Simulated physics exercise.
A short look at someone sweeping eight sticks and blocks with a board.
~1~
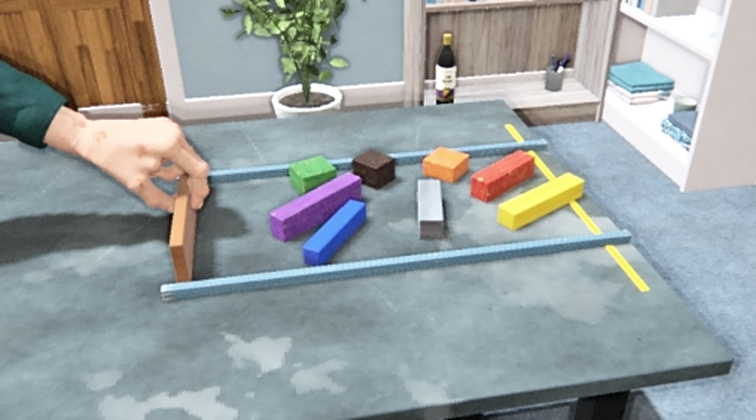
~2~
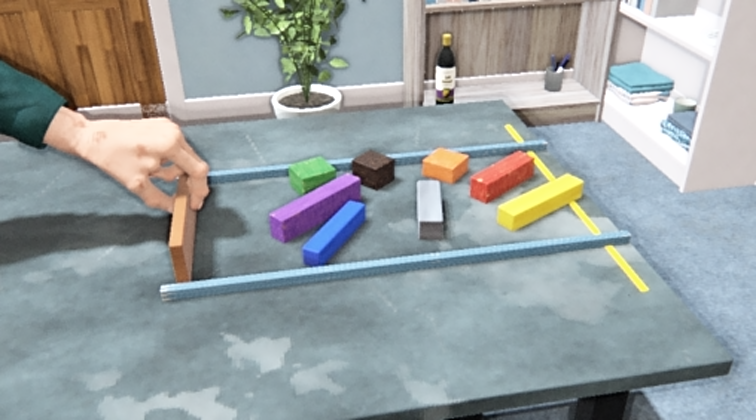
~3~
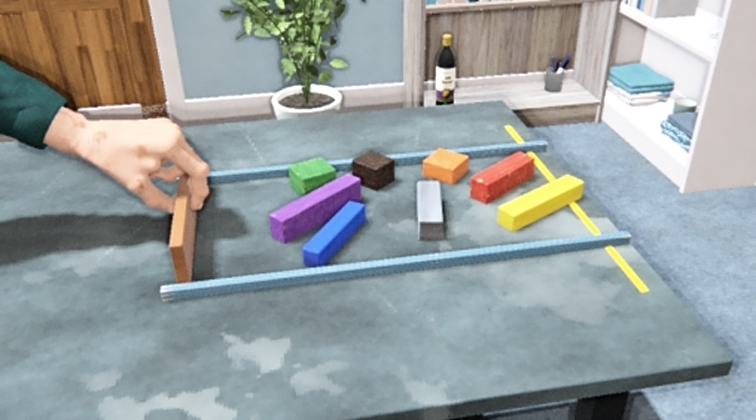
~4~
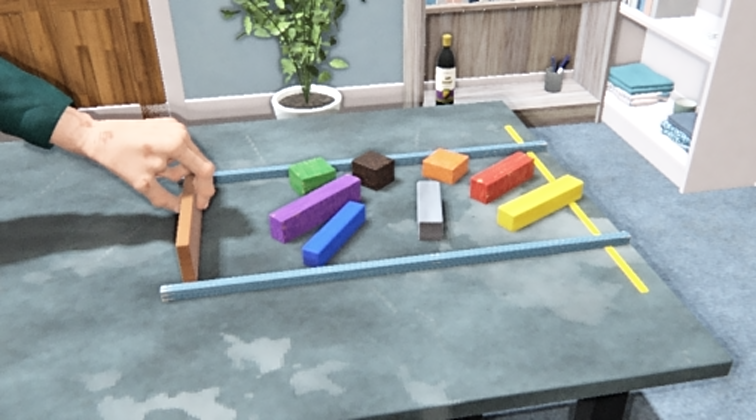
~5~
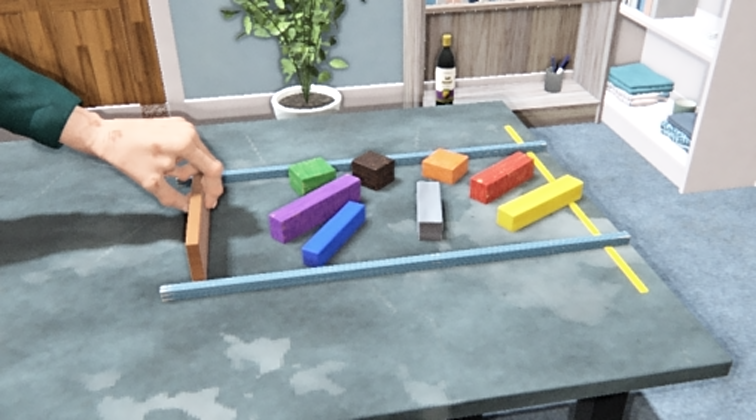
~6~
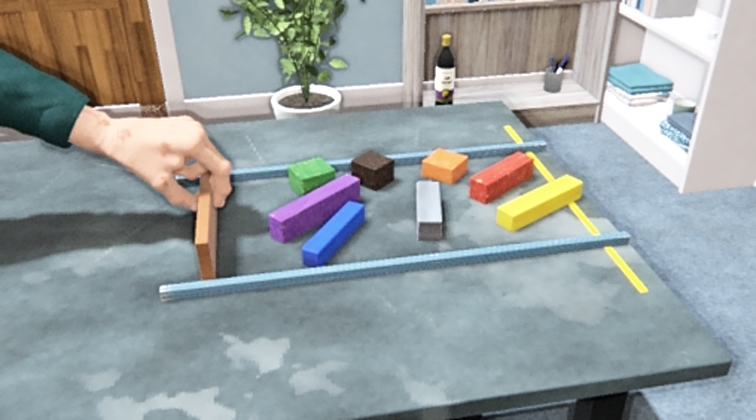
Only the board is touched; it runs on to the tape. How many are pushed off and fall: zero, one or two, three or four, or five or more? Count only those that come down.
As it turns out, the number that fall off is five or more.
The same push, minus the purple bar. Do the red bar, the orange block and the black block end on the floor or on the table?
The red bar comes down, the orange block is lost, the black block tumbles off.
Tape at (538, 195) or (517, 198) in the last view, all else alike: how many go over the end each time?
Down on the floor: 4 and 3.
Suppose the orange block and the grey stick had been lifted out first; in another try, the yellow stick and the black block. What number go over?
First 5, then 5.
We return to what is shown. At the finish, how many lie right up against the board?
1 of them.
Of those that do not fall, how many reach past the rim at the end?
The number is 1.
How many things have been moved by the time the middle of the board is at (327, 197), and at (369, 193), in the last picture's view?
By then 4, and 6.
Soon after, none off yet; yellow stick at rest near (541, 202); red bar at rest near (502, 177); orange block at rest near (445, 166).
After that, none off yet; yellow stick displaced a little near (561, 206); red bar displaced a little near (531, 175); orange block displaced well along near (527, 157).
In the end, the number that fall off is five or more; gone, purple bar, blue stick, black block, grey stick, orange block, red bar and yellow stick.
